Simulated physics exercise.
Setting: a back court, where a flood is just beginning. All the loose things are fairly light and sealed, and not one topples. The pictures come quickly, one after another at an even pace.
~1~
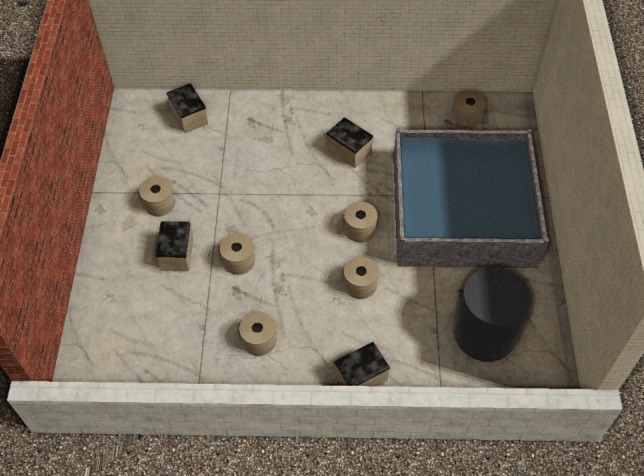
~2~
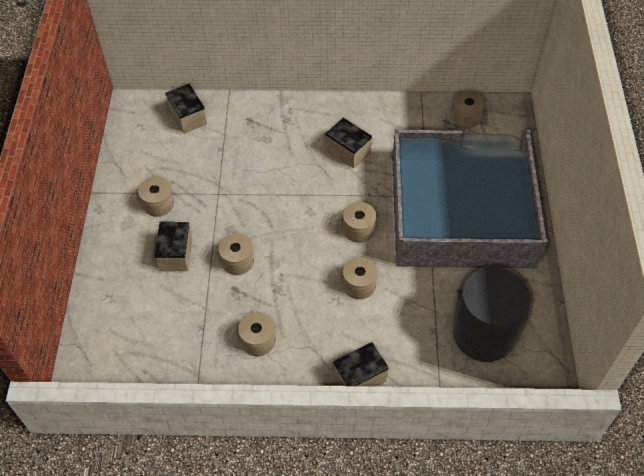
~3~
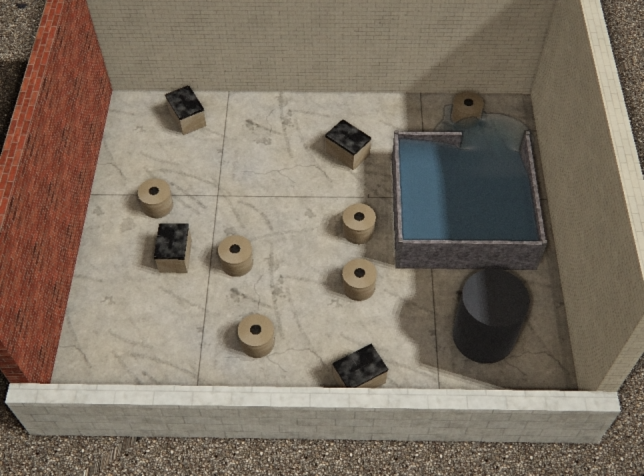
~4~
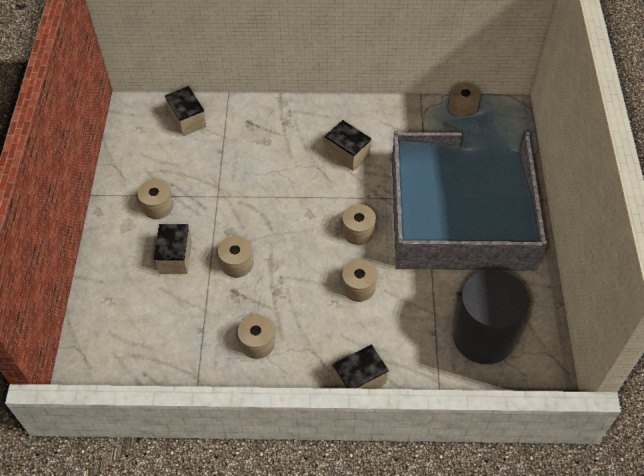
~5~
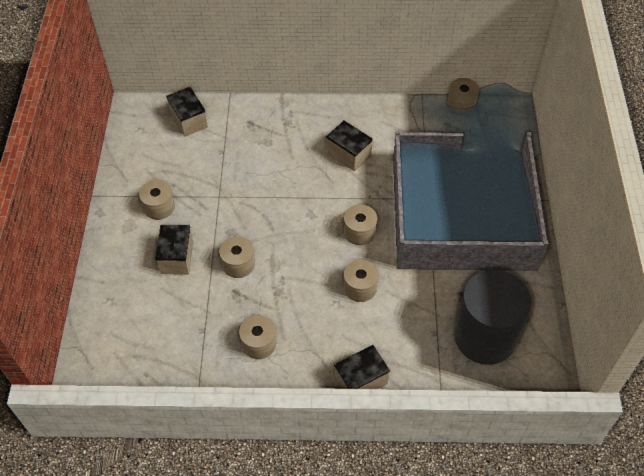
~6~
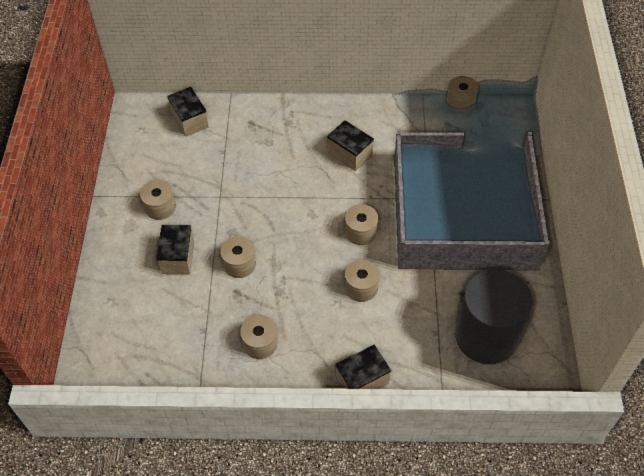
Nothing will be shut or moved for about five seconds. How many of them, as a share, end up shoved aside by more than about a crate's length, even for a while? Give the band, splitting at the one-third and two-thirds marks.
Counting the far movers, it's low - under a third.
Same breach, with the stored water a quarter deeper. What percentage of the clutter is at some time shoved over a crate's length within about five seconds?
Share moved: 40 in a hundred.
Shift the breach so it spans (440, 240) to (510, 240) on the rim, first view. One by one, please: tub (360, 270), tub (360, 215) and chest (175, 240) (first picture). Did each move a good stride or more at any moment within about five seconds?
Falls short, falls short, falls short.
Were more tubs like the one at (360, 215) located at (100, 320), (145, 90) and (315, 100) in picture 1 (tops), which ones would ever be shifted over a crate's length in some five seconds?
Going by the order given: Stays in place, travels that far, travels that far.
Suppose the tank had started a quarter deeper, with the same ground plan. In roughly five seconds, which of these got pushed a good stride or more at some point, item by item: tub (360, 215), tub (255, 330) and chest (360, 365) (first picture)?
Well, in sequence: Not carried that far, not carried that far, not carried that far.
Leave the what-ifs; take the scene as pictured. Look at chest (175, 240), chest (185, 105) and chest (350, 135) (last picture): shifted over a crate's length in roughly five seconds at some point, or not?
Going through them in order: First kept nearby, second got well clear, third got well clear.
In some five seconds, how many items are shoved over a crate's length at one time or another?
Exactly 3.
A moment on, 0 of 10 are well off their spots; 1 afloat.
Next, 1 of 10 are well off their spots; 0 afloat.
Later, 3 of 10 are well off their spots; 0 afloat.
In the end, 3 of 10 are well off their spots, and 3 have been at some point; 1 afloat.
